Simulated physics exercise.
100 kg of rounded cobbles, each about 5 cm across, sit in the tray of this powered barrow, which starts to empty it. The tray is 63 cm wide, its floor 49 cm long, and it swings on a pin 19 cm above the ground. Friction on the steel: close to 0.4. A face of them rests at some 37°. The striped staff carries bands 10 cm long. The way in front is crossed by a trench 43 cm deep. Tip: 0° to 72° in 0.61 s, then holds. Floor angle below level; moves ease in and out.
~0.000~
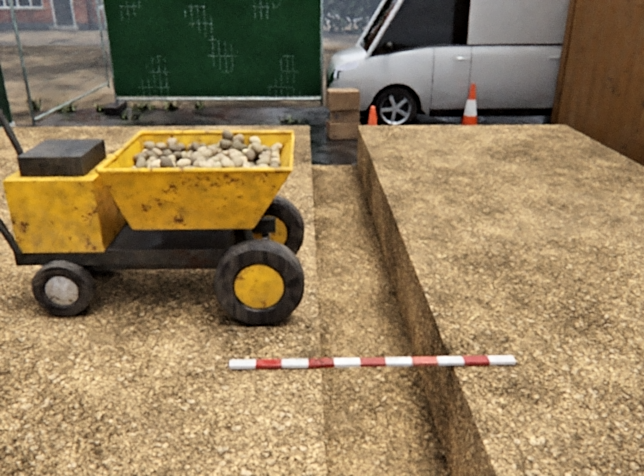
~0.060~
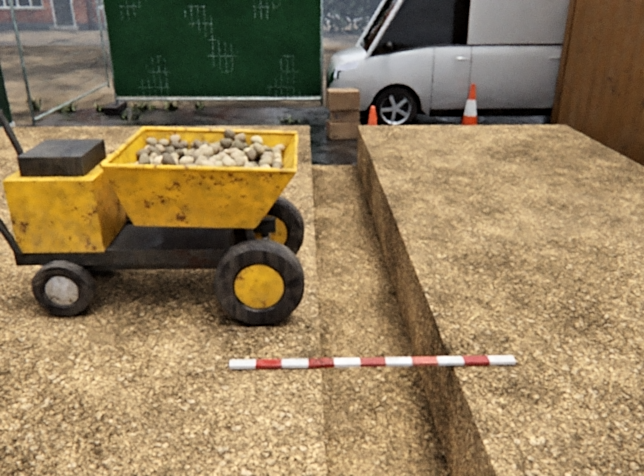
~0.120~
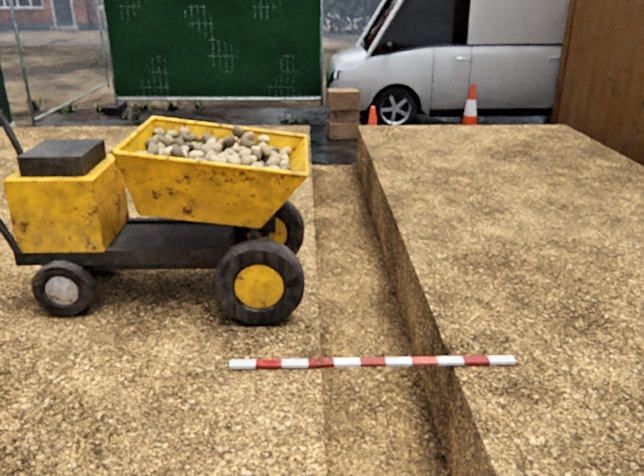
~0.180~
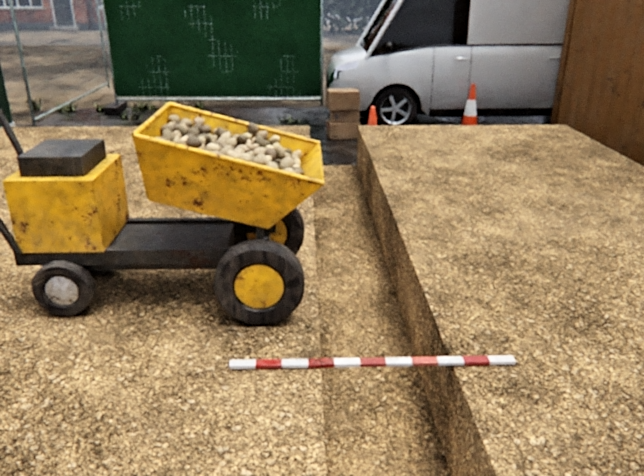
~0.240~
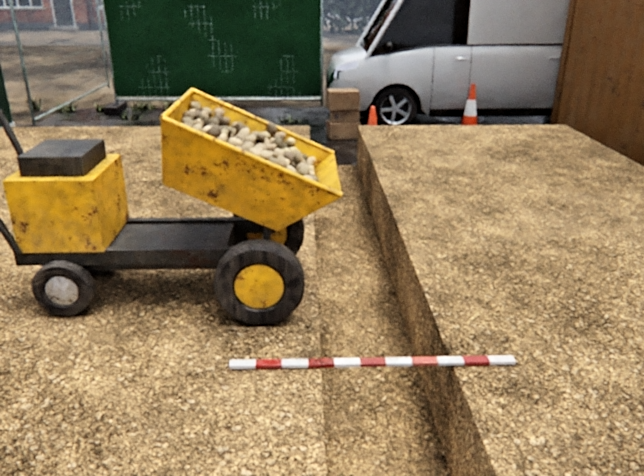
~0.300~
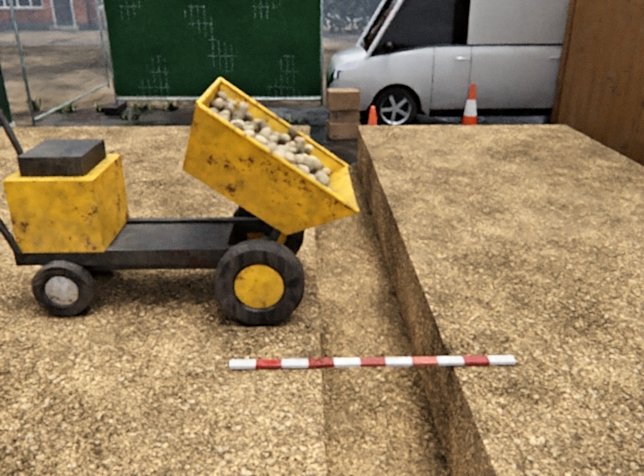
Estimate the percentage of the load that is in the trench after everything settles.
Roughly 57 per cent of the load.
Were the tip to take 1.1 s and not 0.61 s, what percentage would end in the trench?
In that case, around 75%.
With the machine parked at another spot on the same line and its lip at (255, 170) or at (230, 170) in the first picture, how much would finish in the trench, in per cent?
It comes to about 85 and 95 in a hundred.
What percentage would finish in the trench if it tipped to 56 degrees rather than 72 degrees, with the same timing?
Roughly 30%.
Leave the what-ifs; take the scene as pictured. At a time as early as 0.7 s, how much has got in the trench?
By then, around 20 percent.
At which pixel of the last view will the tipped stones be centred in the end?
Roughly at pixel (413, 345).
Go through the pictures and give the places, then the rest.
Lip at (291, 170), floor tilted 0°, highest stones at (233, 145), in the first frame.
Lip at (295, 171), floor tilted 2°, highest stones at (214, 145); the stones move at 0.4 m/s on average, in the second frame.
Lip at (307, 176), floor tilted 7°, highest stones at (178, 138); the stones move at 0.9 m/s on average, in the third frame.
The tray is at 15°, its lip at (323, 183); the top of the load is at (182, 126); the stones move at 1.2 m/s on average, in the fourth frame.
The tray is at 25°, its lip at (341, 196); the top of the load is at (201, 114); the stones move at 1.4 m/s on average, in the fifth frame.
The tray is at 35°, its lip at (358, 212); the top of the load is at (224, 105); the stones move at 1.5 m/s on average, in the sixth frame.
After 0.5 s the floor is at 61°; 100 % in the tray; the foremost stones are at (366, 216).
After 0.7 s the floor is at 72°; 70 % in the tray, 19 % in the trench, 11 % past the trench; the foremost stones are at (449, 283).
After 1.1 s the floor is at 72°; 23 % in the tray, 34 % in the trench, 44 % past the trench; the foremost stones are at (605, 297).
After 3.0 s the floor is at 72°; 0 % in the tray, 57 % in the trench, 43 % past the trench; the foremost stones are past the picture's edge.
